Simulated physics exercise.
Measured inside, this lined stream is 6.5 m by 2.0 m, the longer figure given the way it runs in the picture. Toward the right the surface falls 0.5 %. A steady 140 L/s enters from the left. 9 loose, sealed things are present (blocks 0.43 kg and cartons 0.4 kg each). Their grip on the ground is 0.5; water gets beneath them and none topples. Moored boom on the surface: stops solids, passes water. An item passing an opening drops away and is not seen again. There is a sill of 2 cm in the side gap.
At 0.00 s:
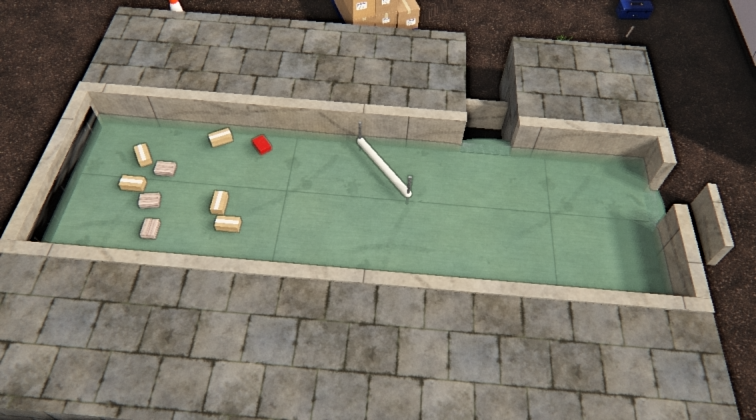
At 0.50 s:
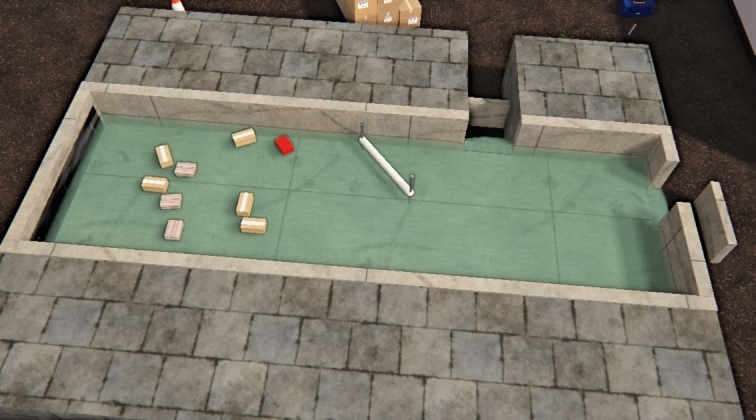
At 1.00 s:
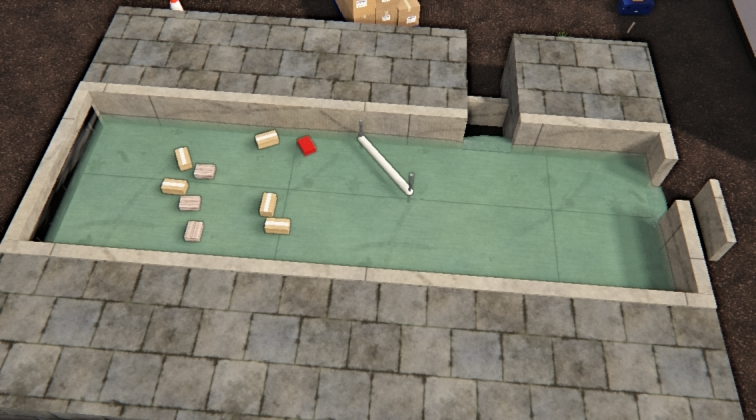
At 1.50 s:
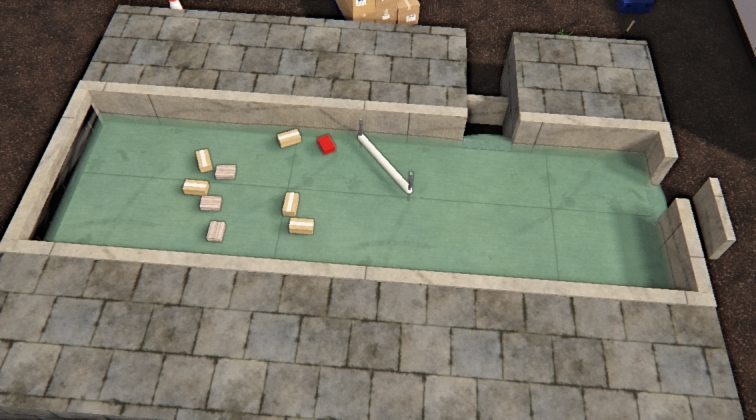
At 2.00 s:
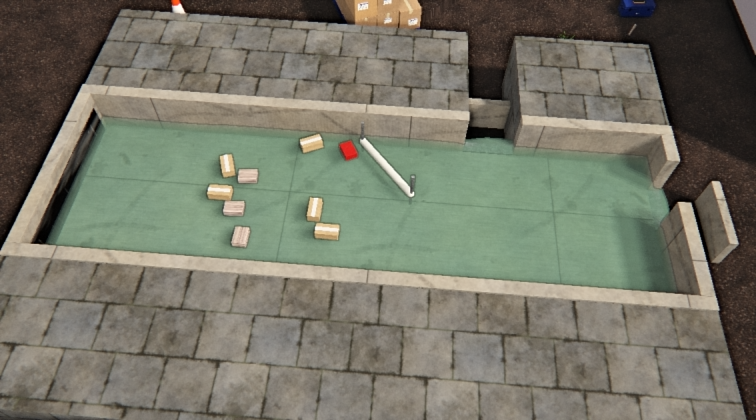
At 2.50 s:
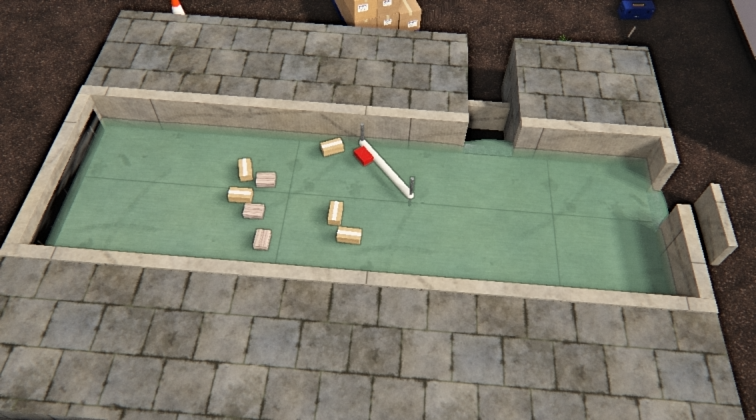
A long, stone-walled channel of shallow green water, set between grey paved slabs, is seen from above at an angle by a camera that stays almost still. A red block, five tan cartons and three pinkish-grey blocks float at the left, with a white boom slanting across the upper middle. All drift steadily rightward in a loose group, the red block leading until it meets the boom's upper part.
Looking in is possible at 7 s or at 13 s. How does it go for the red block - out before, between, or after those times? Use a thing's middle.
It gets out after both, or stays.
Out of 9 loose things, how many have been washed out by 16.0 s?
My tally comes to 4.
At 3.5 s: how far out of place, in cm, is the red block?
Around 120 cm from the start by that time.
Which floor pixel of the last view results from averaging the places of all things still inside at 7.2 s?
Somewhere near (429, 223).
After 3.5 s the red block is near (371, 162), 1.3 m from its start, afloat; 0 of 9 are out; 9 afloat.
After 7.2 s the red block is near (396, 189), 1.6 m from its start, afloat; 0 of 9 are out; 9 afloat.
After 12.0 s the red block is near (470, 203), 2.5 m from its start, afloat; 0 of 9 are out; 9 afloat.
After 16.0 s the red block is near (551, 178), 3.3 m from its start, afloat; 4 of 9 are out; 5 afloat.
